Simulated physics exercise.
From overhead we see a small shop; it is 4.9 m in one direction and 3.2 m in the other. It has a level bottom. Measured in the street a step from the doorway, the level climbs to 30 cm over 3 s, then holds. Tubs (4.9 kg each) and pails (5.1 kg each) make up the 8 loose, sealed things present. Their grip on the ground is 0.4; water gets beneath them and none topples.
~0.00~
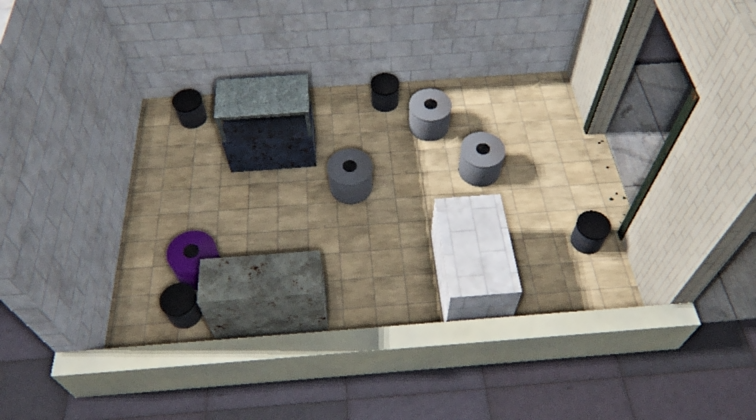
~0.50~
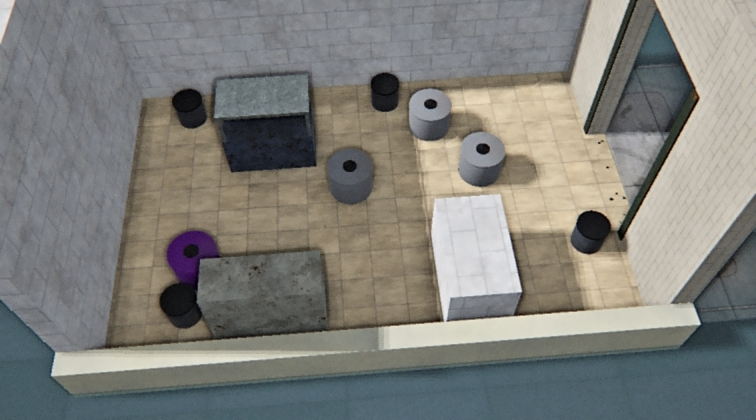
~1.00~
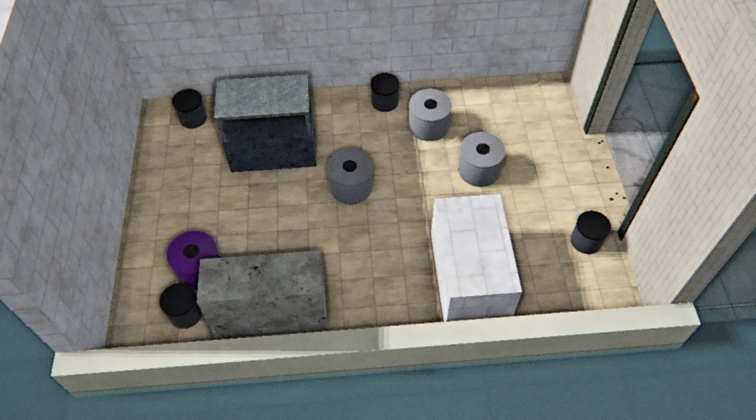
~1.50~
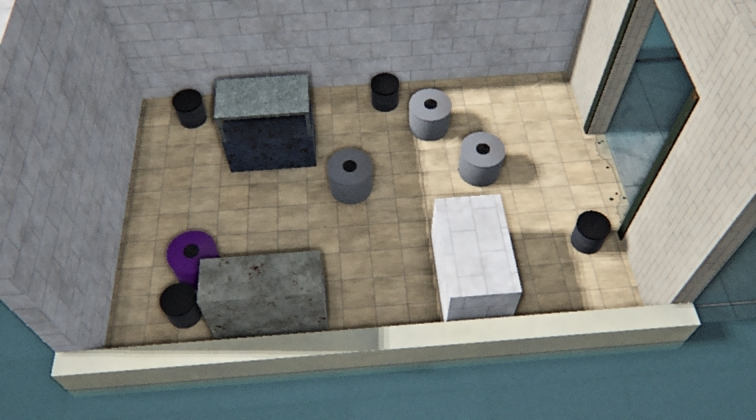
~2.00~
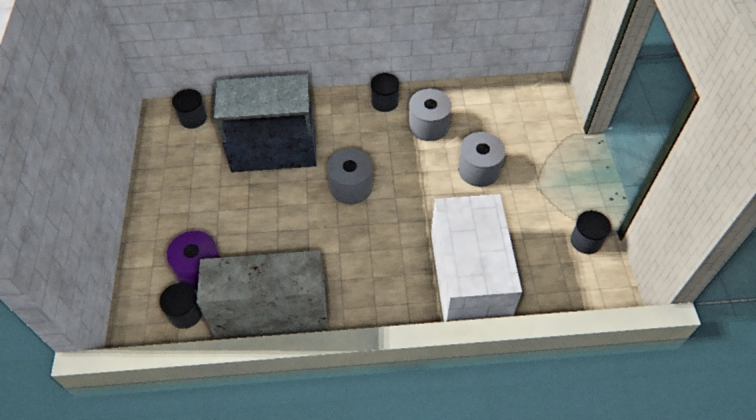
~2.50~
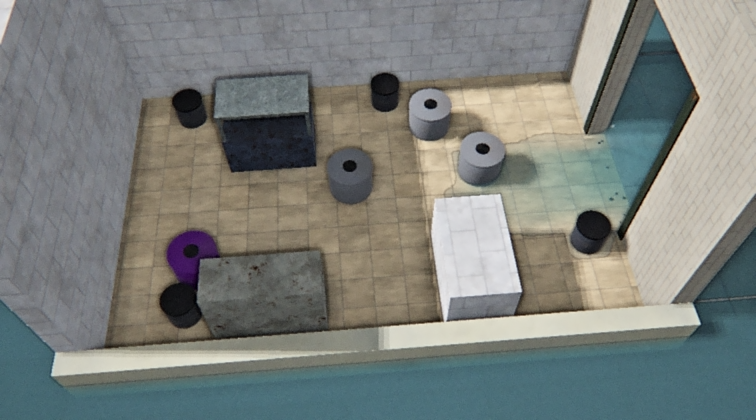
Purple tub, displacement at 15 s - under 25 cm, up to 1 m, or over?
Up to 1 m.
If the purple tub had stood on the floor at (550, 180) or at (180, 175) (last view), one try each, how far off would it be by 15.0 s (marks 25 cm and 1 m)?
A long trip, then a small shift.
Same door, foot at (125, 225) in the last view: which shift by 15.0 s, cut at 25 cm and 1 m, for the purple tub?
Then the purple tub is swept a long way.
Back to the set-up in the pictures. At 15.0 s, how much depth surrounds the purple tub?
Roughly 28 cm at that moment.
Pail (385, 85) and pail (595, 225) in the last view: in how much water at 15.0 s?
I'd estimate 28 cm for the first and 18 cm for the second.
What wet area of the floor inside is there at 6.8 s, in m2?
Roughly 14 m2 of it is wet.
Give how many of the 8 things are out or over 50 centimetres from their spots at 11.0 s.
Result: 6.
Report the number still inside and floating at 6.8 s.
Answer: 8.
After 3.5 s the purple tub is near (191, 251), 0.0 m from its start, aground; 0 afloat.
After 6.8 s the purple tub is near (158, 315), 0.7 m from its start, afloat; 8 afloat.
After 11.0 s the purple tub is near (119, 255), 0.6 m from its start, afloat; 8 afloat.
After 15.0 s the purple tub is near (124, 209), 0.7 m from its start, afloat; 8 afloat.
